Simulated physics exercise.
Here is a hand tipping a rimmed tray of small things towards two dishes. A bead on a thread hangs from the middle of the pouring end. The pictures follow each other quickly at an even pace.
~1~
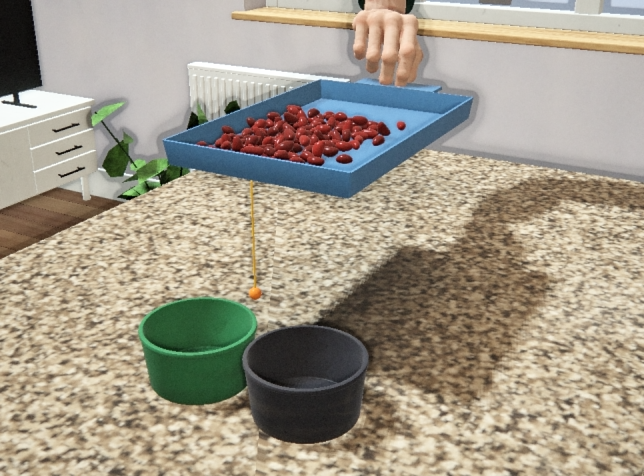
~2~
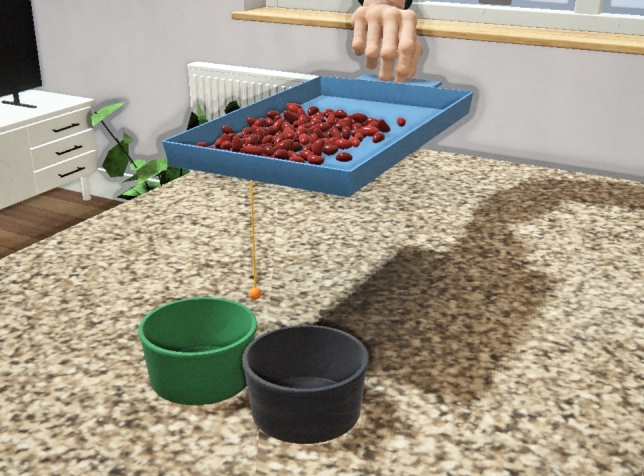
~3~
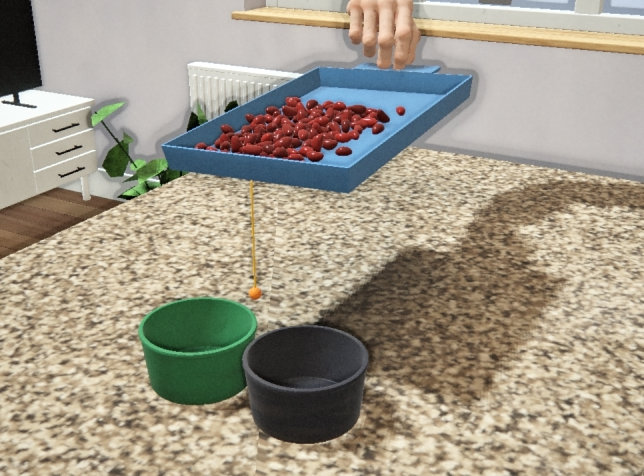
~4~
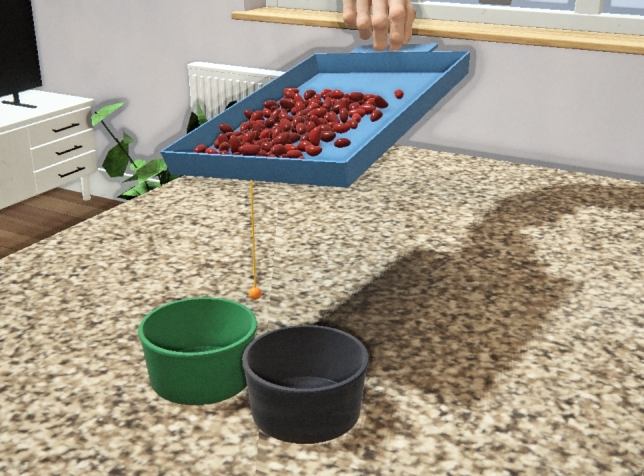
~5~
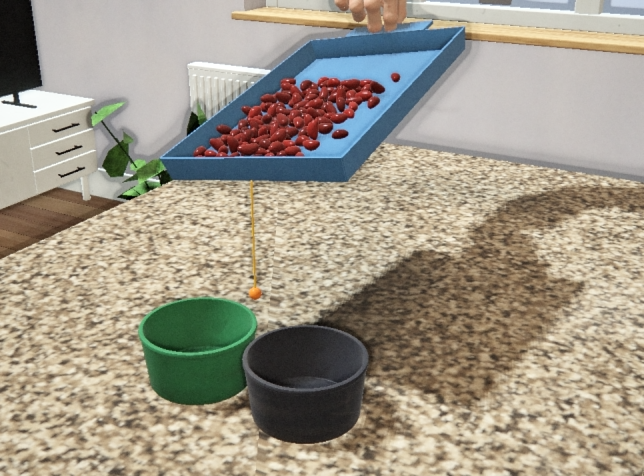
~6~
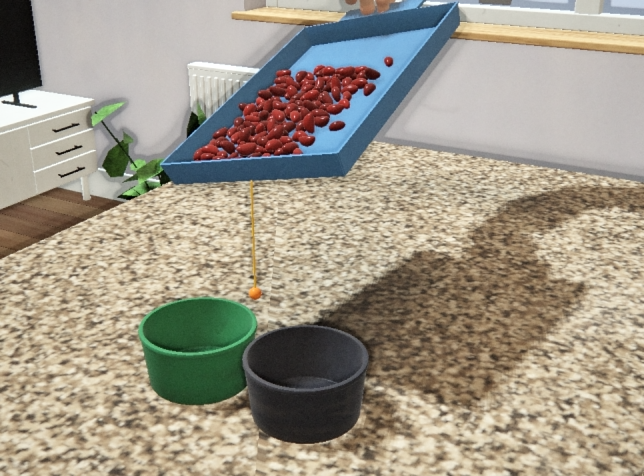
A hand holds a blue rimmed tray of dark red beans above a speckled stone counter, seen from slightly above in a room with a white radiator, a plant and a windowsill behind. A green dish sits at left beside a dark grey one, below an orange bead hanging on a thread. The hand raises the tray's far end, steepening it and tilting its near edge lower at left, while the beans shift slightly and the camera stays still.
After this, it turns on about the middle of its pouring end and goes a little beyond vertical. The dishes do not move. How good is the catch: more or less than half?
In the dishes lies under half of it.
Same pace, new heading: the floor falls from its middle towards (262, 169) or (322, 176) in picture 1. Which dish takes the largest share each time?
The first try: Left. The second: The dish on the right.
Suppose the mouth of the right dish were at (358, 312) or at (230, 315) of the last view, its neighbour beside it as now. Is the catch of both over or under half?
First less than half, then over half.
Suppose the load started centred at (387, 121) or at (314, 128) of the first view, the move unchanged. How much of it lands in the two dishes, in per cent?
In turn 20 and 20 in a hundred.
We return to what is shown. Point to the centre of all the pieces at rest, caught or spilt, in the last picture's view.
Roughly at (164, 349).
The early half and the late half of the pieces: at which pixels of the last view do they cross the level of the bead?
At about (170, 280), then at (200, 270).
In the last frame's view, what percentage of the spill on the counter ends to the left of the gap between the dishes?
Roughly 100 in a hundred.
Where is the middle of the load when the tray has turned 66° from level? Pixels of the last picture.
At about (233, 110).
Soon after the last picture, tray tipped steeply; all on the tray.
A little later, tray tipped past a quarter turn; about a third on the tray; a small part in the left dish; about a quarter outside both; about a quarter in the air.
Later still, tray tipped past a quarter turn; about a third in the left dish; about two thirds outside both.
At rest, tray tipped past a quarter turn; none in the right dish; about a third in the left dish; about two thirds outside both.
